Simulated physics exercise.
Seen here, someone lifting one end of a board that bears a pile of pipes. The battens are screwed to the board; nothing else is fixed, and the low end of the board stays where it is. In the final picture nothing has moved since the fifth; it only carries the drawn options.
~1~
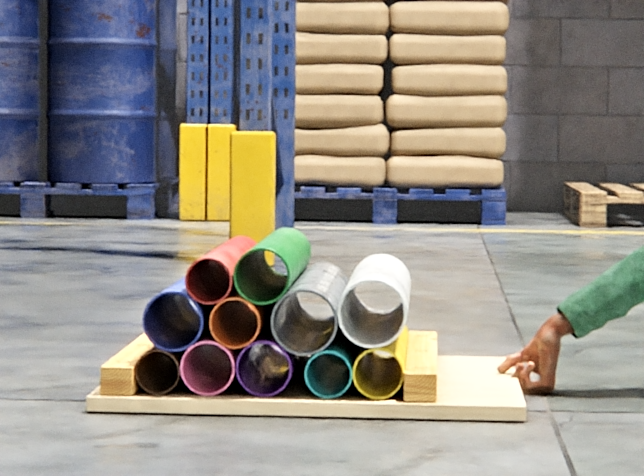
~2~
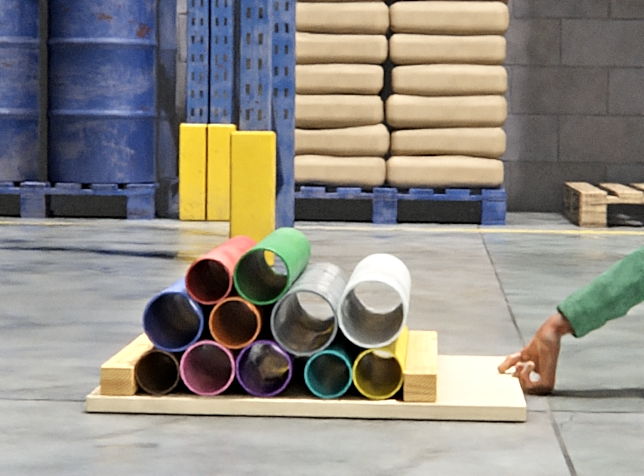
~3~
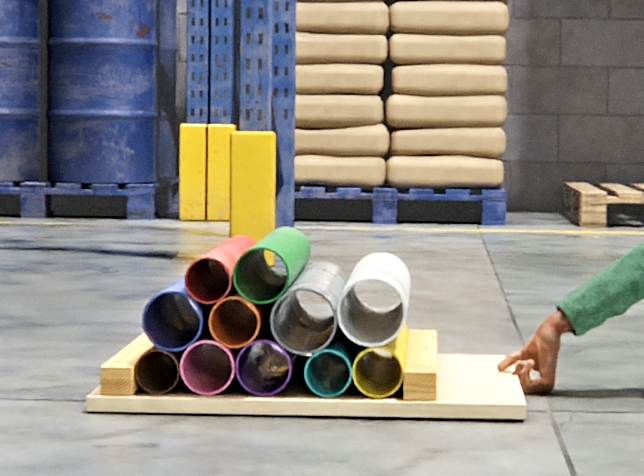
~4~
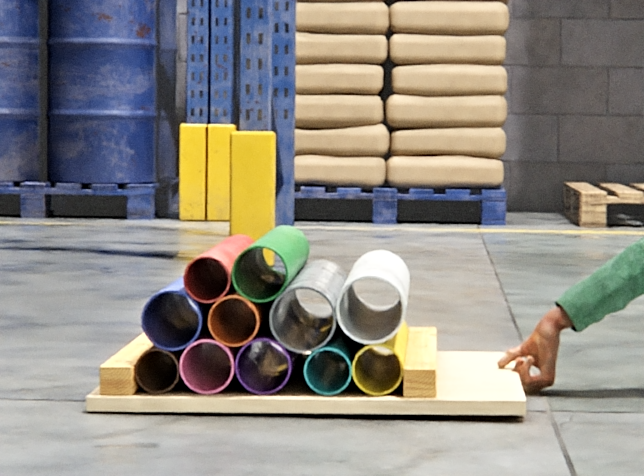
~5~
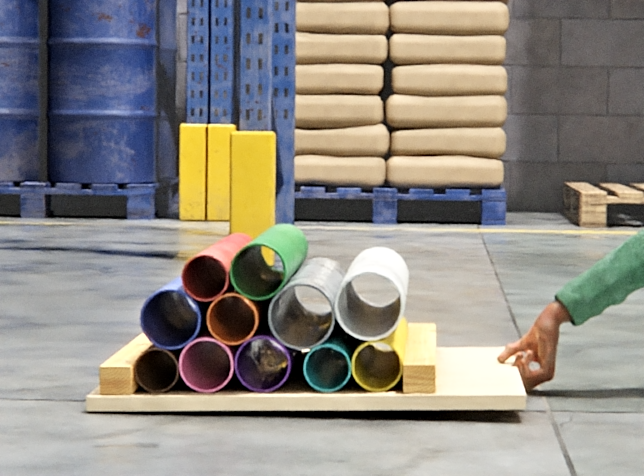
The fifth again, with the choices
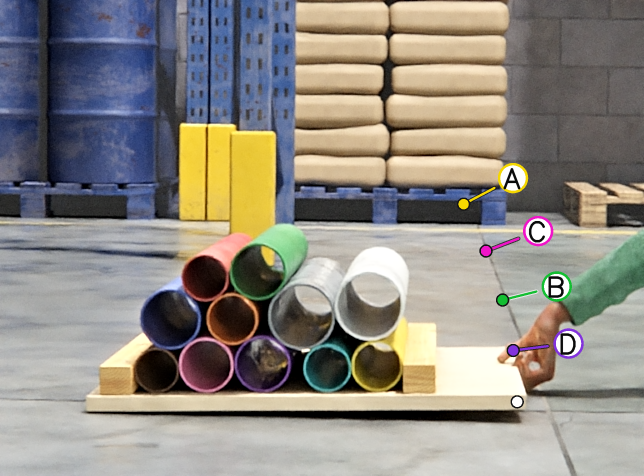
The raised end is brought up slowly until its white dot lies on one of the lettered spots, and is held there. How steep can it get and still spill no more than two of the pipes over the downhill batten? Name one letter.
No higher than B.
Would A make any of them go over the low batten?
Yes.
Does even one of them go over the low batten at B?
Yes.
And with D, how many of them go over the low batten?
It comes to none.
On the marked copy, A at (464, 204); B at (503, 300); C at (486, 251); D at (513, 350); the white dot at (518, 402).
With B. Early on, board at 12°.
Further on, board at 15°.
At the end, board at 15°, two over the low batten (blue, red).
As for the rest, A six over the low batten; C three over the low batten (blue, green, red); D none over the low batten.
